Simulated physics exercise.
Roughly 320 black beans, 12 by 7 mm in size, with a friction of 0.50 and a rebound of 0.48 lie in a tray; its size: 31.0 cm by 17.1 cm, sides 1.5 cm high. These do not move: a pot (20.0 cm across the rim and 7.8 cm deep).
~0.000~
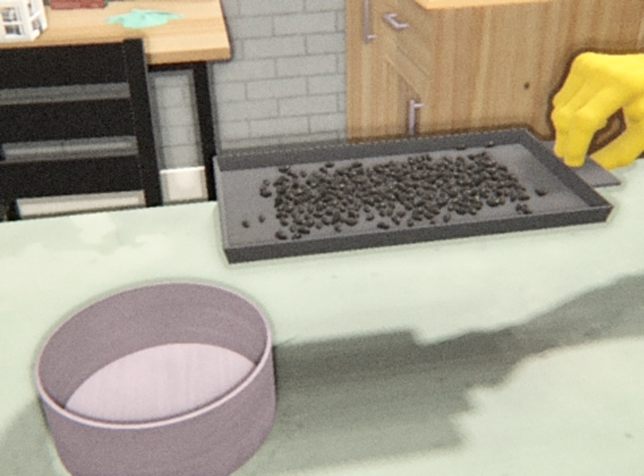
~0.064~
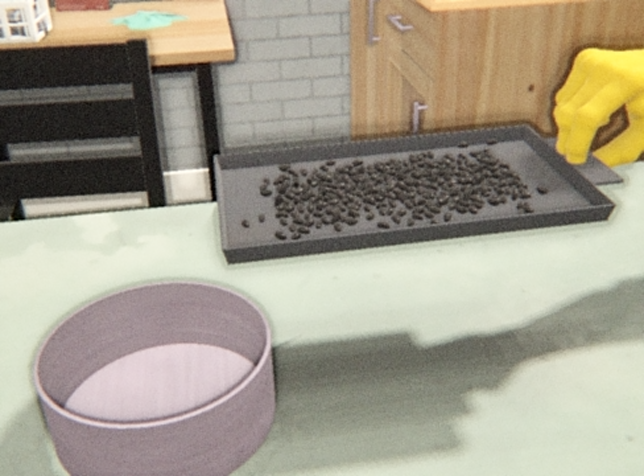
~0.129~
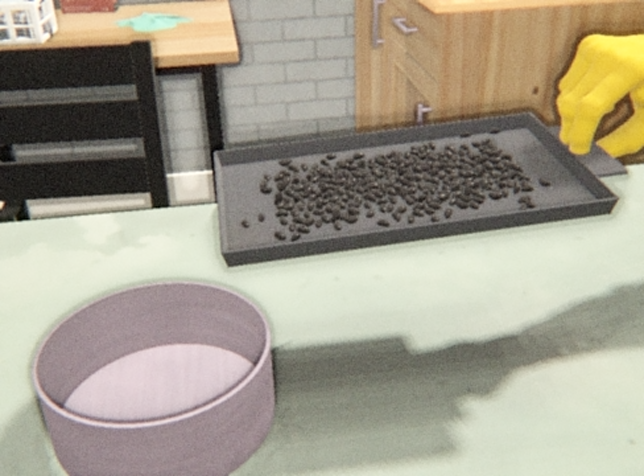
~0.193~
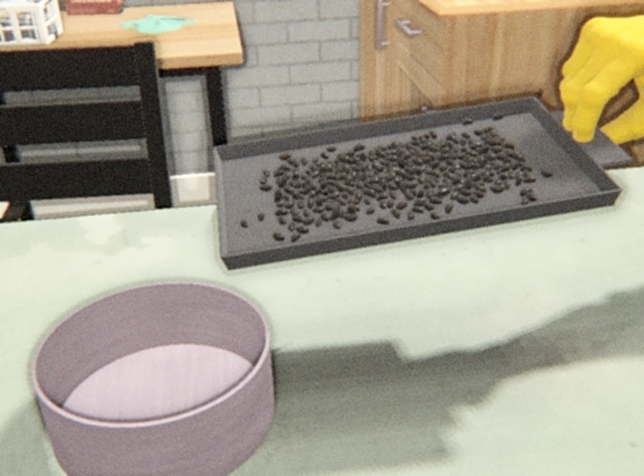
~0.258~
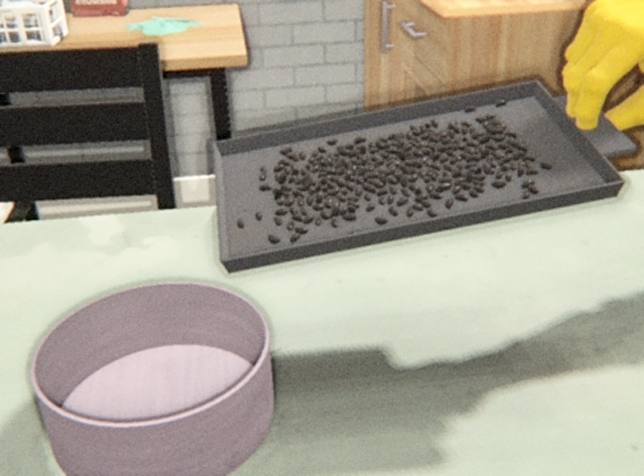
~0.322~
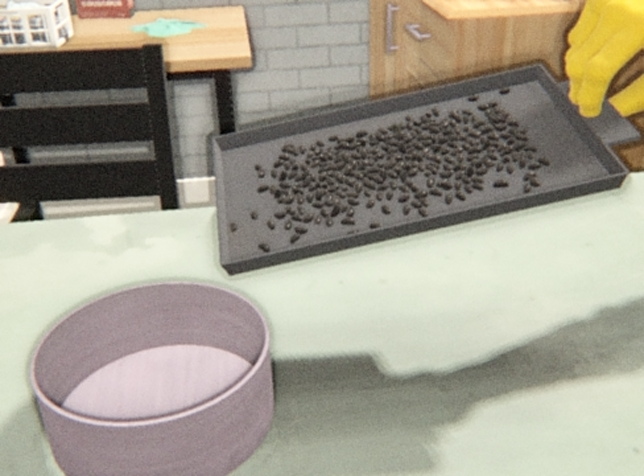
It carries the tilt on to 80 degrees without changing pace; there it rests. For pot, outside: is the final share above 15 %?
Pot: Yes, outside: Yes.
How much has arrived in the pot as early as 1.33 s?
Some 20 per cent.
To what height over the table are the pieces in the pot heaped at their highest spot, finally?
Roughly 2.0 cm.
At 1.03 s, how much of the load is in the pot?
About 0 per cent by then.
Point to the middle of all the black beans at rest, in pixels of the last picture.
At about (235, 442).
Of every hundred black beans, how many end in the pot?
Some 55 per cent.
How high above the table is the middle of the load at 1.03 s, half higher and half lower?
About 20 cm.
After 0.71 s, tilt 39 degrees; tray 100 %; middle of all pieces near (365, 176).
After 1.03 s, tilt 58 degrees; tray 90 %, in the air 5 %; middle of all pieces near (319, 222).
After 1.33 s, tilt 75 degrees; tray 50 %, outside 15 %, pot 20 %, in the air 15 %; middle of all pieces near (280, 317).
After 1.62 s, tilt 80 degrees; tray 10 %, outside 40 %, pot 45 %, in the air 5 %; middle of all pieces near (248, 418).
By 3.4 s all is still; tray 0 %, outside 45 %, pot 55 %.
